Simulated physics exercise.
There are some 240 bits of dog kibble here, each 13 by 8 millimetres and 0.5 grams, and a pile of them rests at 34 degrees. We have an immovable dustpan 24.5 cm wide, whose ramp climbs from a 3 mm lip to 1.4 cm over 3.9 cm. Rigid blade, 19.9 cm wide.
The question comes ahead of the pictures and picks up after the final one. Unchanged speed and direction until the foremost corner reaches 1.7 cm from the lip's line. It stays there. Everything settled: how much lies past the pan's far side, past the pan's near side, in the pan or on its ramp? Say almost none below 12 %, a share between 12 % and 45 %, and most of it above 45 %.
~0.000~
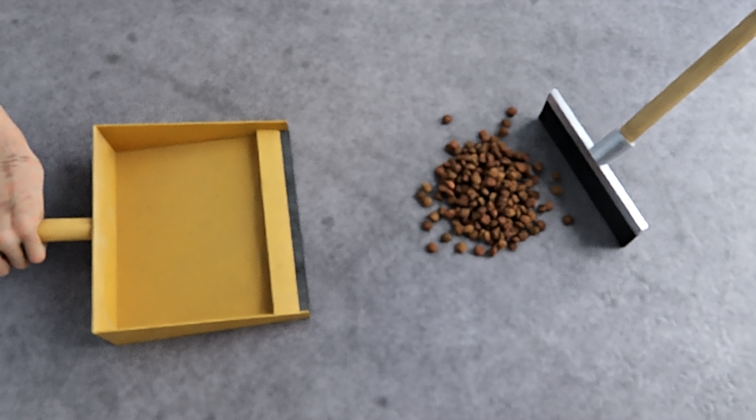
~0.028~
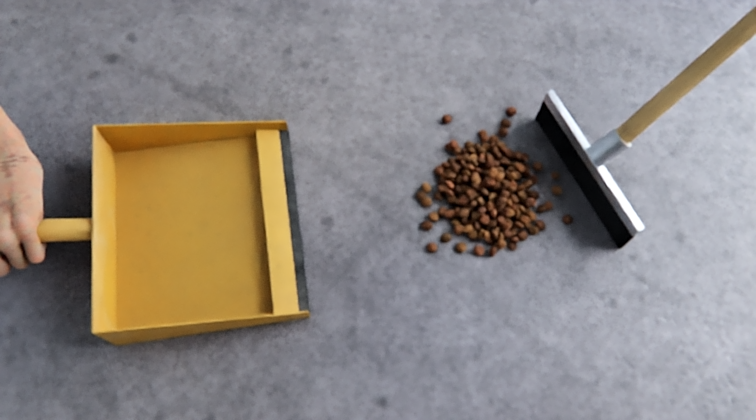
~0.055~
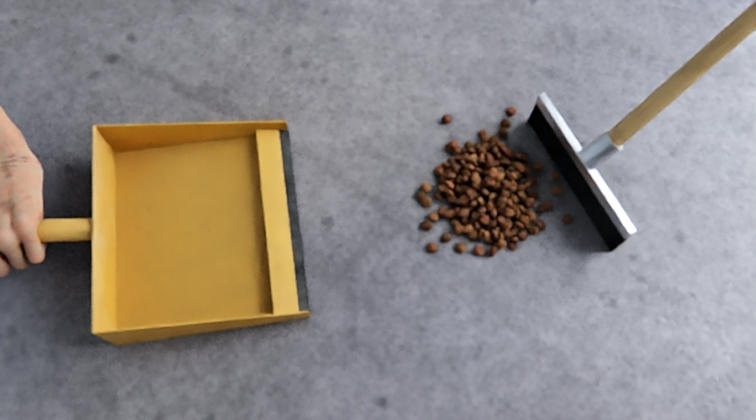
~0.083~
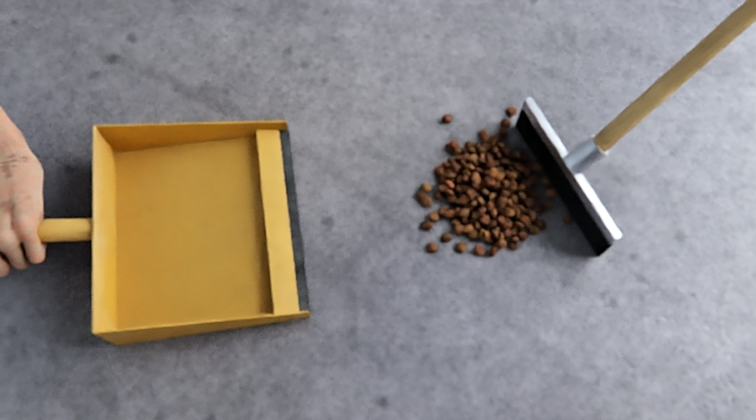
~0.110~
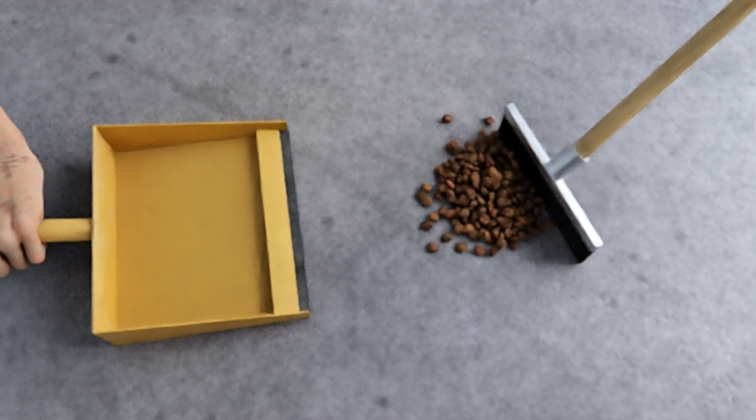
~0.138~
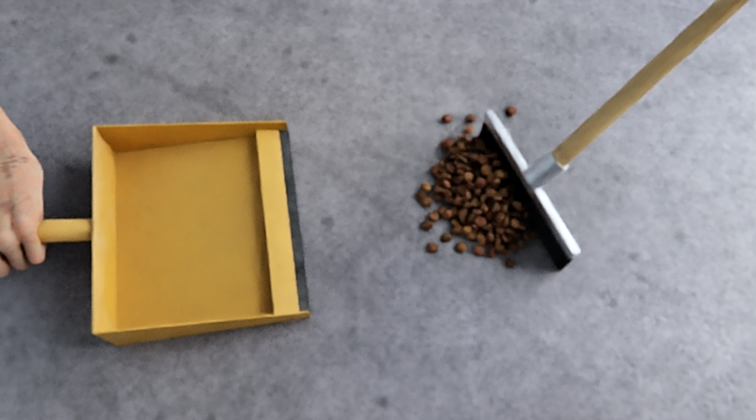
My prediction: Past the pan's far side: Not much; past the pan's near side: A moderate quantity; in the pan or on its ramp: A moderate quantity.
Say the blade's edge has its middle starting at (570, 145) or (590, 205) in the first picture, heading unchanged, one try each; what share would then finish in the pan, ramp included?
About 30 and 25 per cent.
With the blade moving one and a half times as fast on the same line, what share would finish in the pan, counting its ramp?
Then some 50 in a hundred.
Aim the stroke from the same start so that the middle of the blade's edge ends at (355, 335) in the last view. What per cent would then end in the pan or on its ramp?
Close to 20 in a hundred.
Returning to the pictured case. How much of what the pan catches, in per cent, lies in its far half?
About 30 %.
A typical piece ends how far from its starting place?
The figure is about 26 cm.
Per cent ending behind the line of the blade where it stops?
Roughly 10 in a hundred.
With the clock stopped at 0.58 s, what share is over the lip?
Over the lip: Approx. 35 %.
Then, at 0.27 s, middle of the blade 15 cm from the lip; 0 % over the lip, far side 0 %, near side 5 %.
After 0.36 s, middle of the blade 7 cm from the lip; 0 % over the lip, far side 0 %, near side 15 %.
Then, at 0.58 s, middle of the blade 5 cm from the lip; 35 % over the lip, far side 0 %, near side 20 %.
By 1.2 s all is still; far side 0 %, near side 20 %, pan 35 %, in front of the lip or behind the blade 45 %.
